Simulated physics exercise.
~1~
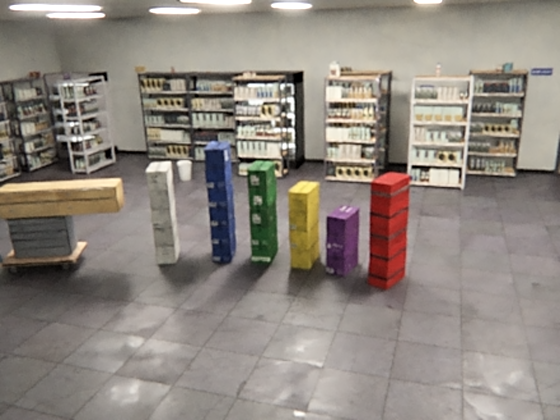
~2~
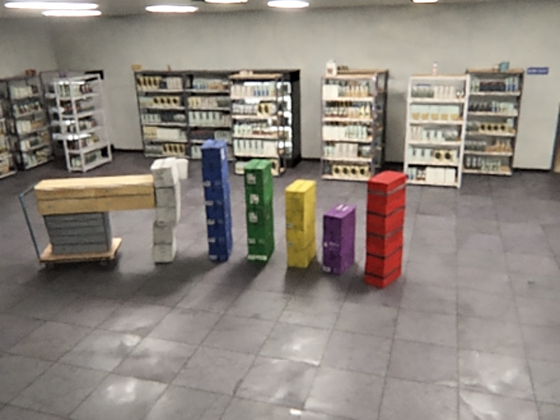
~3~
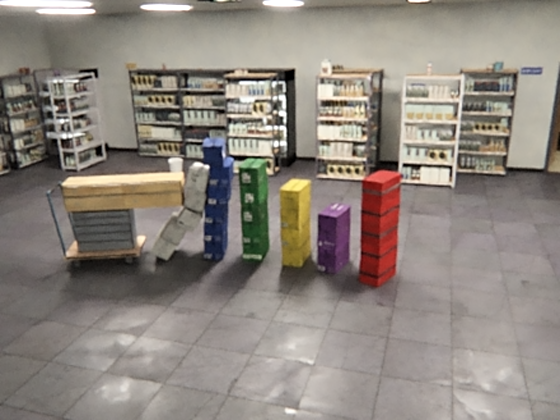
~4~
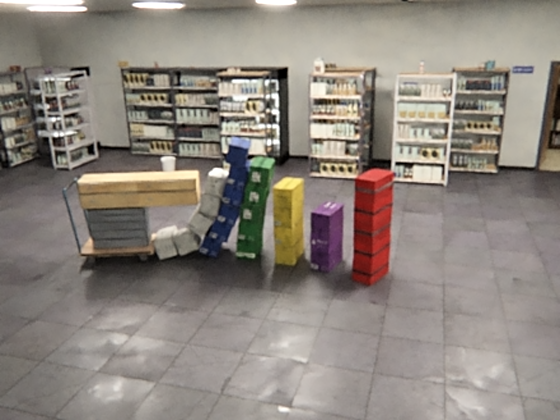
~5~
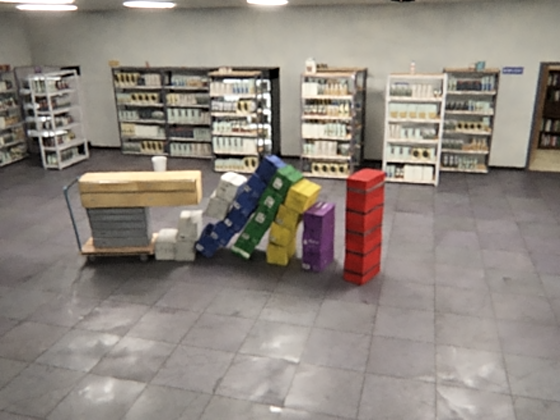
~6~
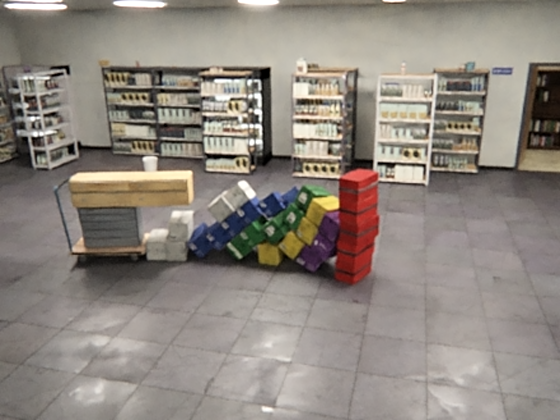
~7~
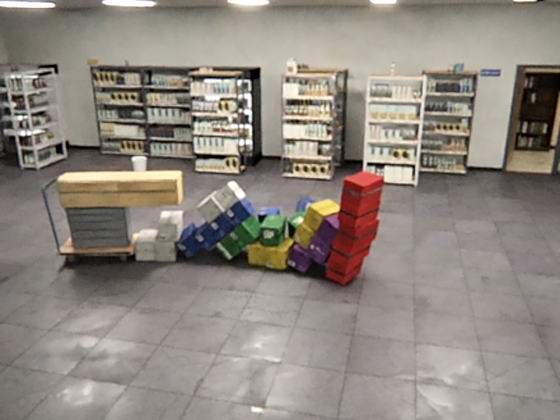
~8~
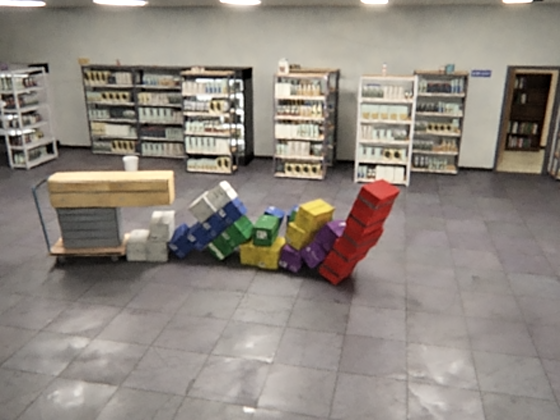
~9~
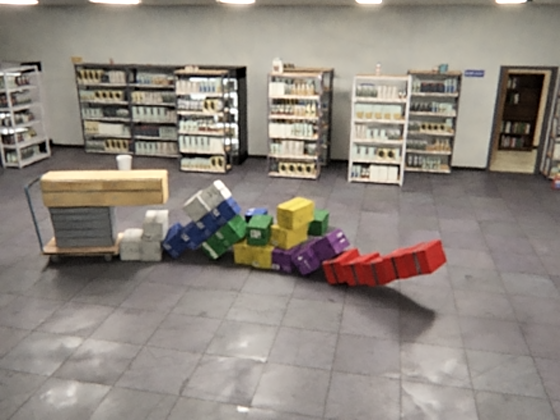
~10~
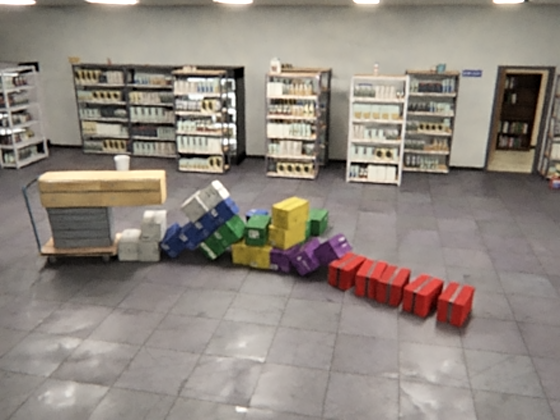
In a storeroom, a loaded trolley rolls right into stacked cartons, toppling the coloured piles successively.
